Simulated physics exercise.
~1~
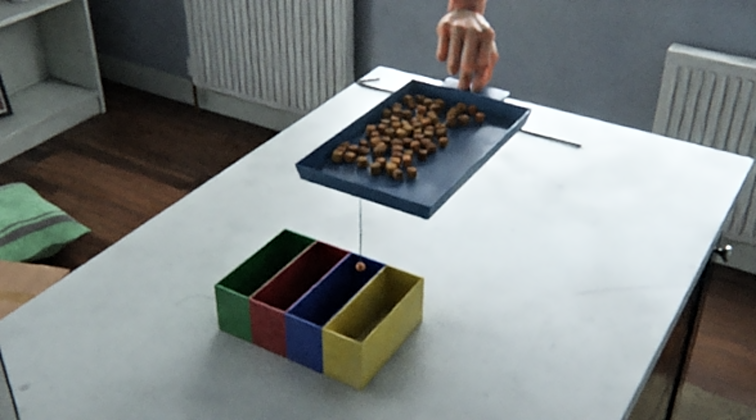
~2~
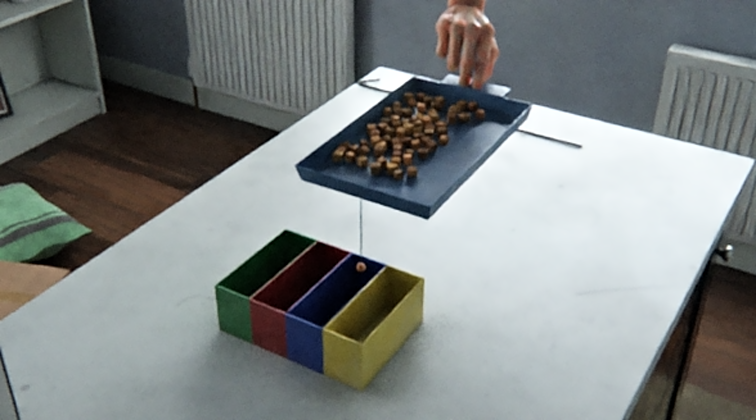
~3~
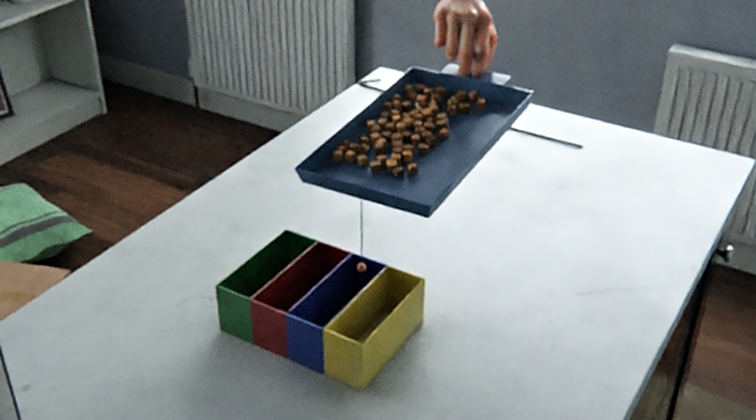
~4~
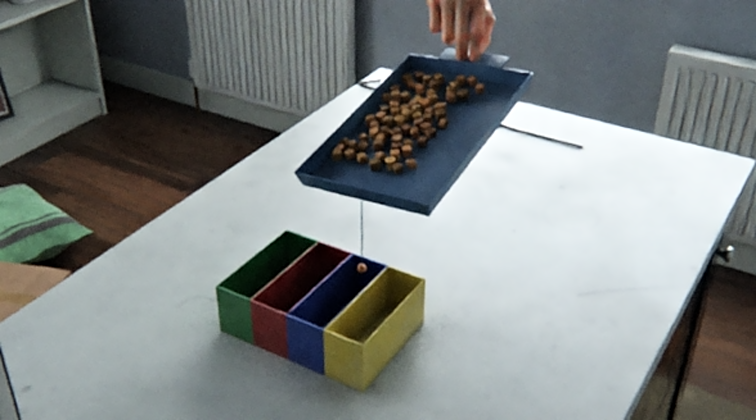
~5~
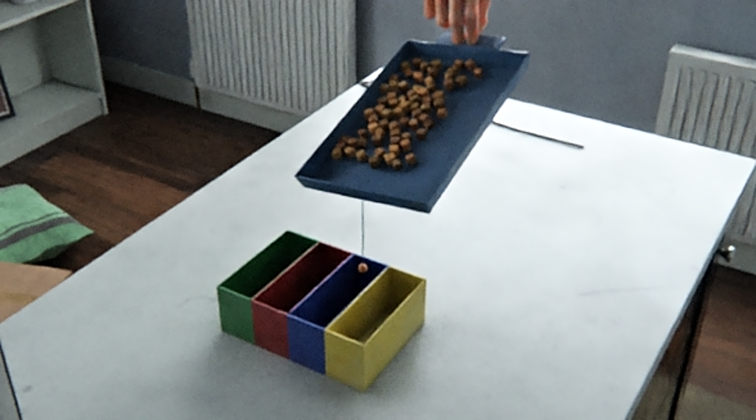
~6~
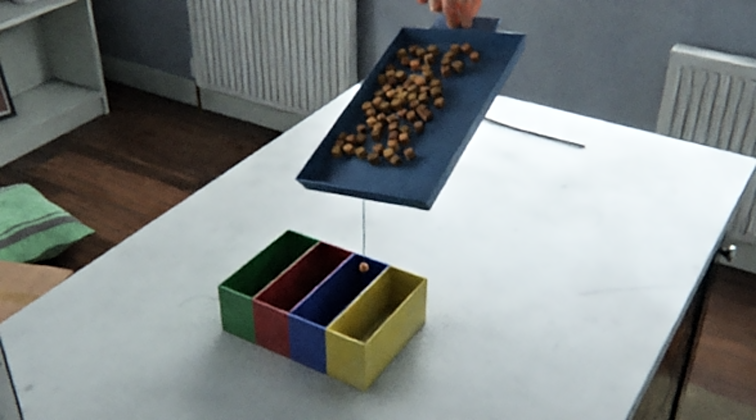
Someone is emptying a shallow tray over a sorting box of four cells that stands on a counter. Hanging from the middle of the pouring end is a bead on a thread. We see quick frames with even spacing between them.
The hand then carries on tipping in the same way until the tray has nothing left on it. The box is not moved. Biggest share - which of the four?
Red.
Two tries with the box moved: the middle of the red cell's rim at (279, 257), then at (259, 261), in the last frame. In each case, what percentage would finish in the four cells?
Try 1: Some 100 %; try 2: Some 100 %.
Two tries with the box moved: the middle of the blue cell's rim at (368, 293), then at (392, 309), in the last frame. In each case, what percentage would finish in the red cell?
In turn 20 and 10 in a hundred.
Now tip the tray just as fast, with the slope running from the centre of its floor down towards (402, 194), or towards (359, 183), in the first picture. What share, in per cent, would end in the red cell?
The first try would leave around 0 per cent there, the second around 30 per cent.
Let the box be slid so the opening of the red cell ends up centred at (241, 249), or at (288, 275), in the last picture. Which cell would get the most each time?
The yellow cell first, the red one second.
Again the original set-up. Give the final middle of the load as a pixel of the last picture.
I'd put the middle somewhere around (296, 315).
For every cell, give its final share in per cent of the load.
Green cell: 30 per cent; red cell: 50 per cent; blue cell: 20 per cent; yellow cell: 0 per cent.
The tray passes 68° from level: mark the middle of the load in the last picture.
I'd put the middle close to (333, 147).
Just after the last frame, tray tipped steeply; almost all on the tray; just a few falling or outside the box.
A moment on, tray tipped past a quarter turn; the larger part on the tray; about a tenth in the green cell; about a tenth in the blue cell; just a few in the red cell; just a few in the yellow cell; about a tenth falling or outside the box.
Further on, tray tipped past a quarter turn; roughly half in the red cell; roughly a third in the green cell; about a tenth in the blue cell; just a few in the yellow cell; about a tenth falling or outside the box.
When it is over, tray tipped past a quarter turn; roughly half in the red cell; roughly a third in the green cell; about a tenth in the blue cell; just a few in the yellow cell; about a tenth outside the box.
